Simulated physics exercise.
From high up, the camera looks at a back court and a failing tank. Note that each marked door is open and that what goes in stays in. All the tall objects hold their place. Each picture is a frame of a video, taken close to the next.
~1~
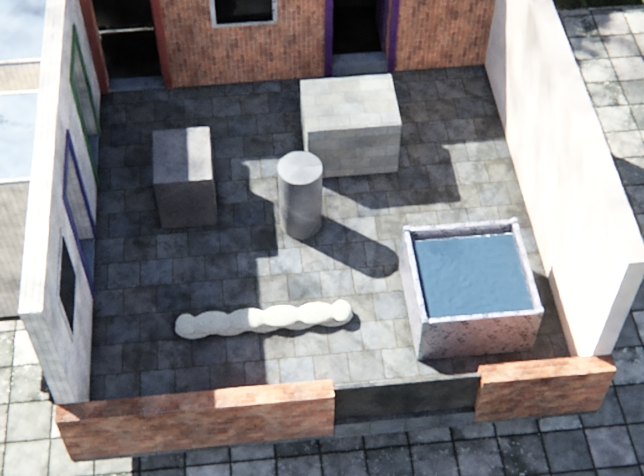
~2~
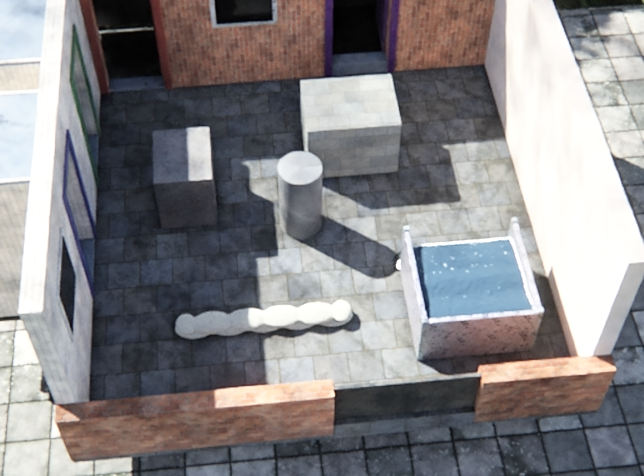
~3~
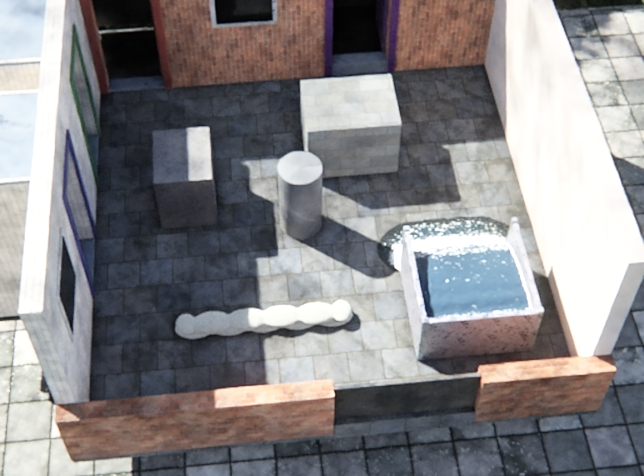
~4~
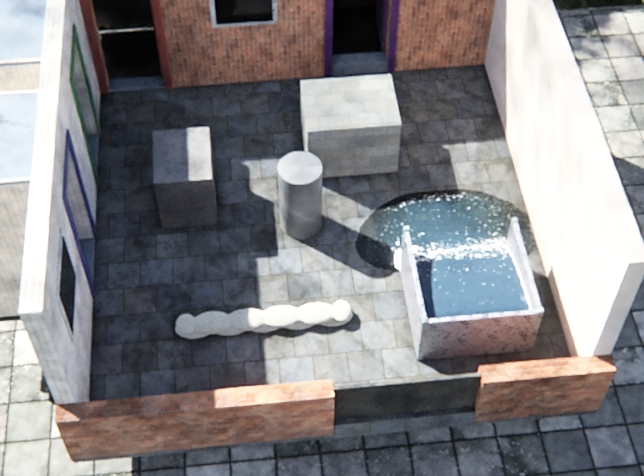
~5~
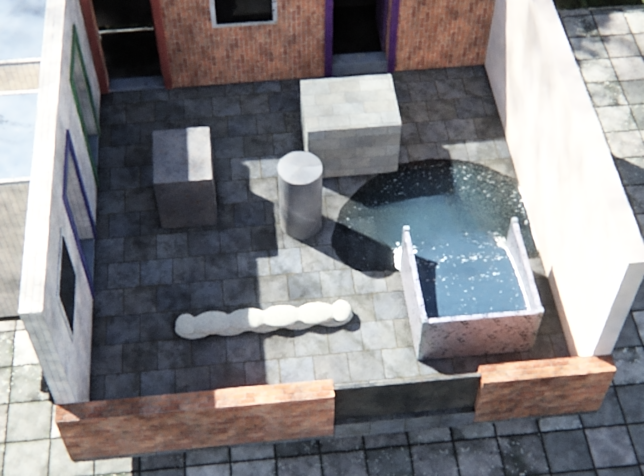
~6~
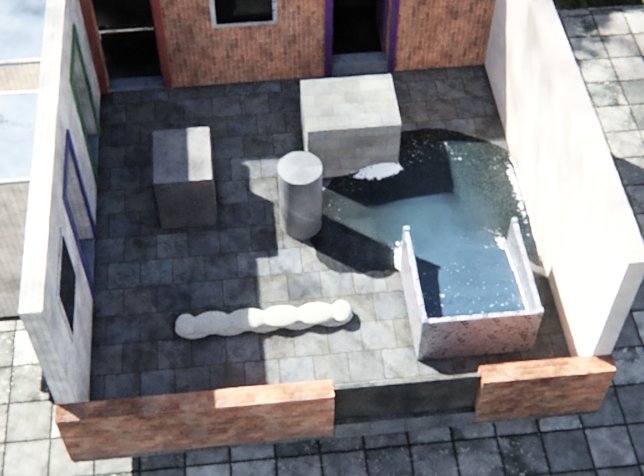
In a walled back court seen from high up, an open tank of water gave way on its far side, and water poured out, spreading across the paving past the cylinder to the pale block.
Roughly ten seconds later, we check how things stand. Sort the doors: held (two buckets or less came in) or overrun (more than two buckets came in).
Sorted: Blue door held, green door overrun, purple door held, red door overrun.
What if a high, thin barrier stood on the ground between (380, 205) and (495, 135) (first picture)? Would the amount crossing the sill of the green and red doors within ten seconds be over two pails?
Green door is under, red door keeps below it.
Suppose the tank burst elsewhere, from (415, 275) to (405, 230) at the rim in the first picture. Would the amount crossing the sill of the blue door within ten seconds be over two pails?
Blue: Above the limit.
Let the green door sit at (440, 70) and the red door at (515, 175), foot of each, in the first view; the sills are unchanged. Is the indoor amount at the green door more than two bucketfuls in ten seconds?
My take is that the green door gets beyond it.
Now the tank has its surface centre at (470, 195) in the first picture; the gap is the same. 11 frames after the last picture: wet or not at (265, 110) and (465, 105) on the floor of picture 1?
Submerged and submerged.
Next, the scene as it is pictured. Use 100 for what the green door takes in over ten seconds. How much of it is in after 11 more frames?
Working it through, I arrive at 0 %.
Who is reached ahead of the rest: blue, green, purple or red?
The one in purple comes first.
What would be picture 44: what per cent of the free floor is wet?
Some 75 per cent.
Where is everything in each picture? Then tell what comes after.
The first frame shows the open tank at (471, 273) is whole and still.
In the second frame, water pours out on the open tank's far side and has run to (398, 267).
In the third frame, water pours out on the open tank's far side and has run to (385, 244).
In the fourth frame, water pours out on the open tank's far side and has run to (402, 200).
In the fifth frame, water pours out on the open tank's far side and has run to (419, 165).
In the sixth frame, the front is at (401, 137), out from the gap on the open tank's far side.
A moment on, water covers 30 % of the floor; the blue door not reached, the green door not reached, the purple door wet at the sill, nothing in, the red door not reached.
Next, water covers 40 % of the floor; the blue door not reached, the green door not reached, the purple door under two buckets in, the red door not reached.
Then, water covers 55 % of the floor; the blue door not reached, the green door wet at the sill, nothing in, the purple door under two buckets in, the red door wet at the sill, nothing in.
Later, water covers 75 % of the floor; the blue door wet at the sill, nothing in, the green door over two buckets in, the purple door under two buckets in, the red door over two buckets in.
In the end, water covers 95 % of the floor; the blue door wet at the sill, nothing in, the green door over two buckets in, the purple door under two buckets in, the red door over two buckets in.
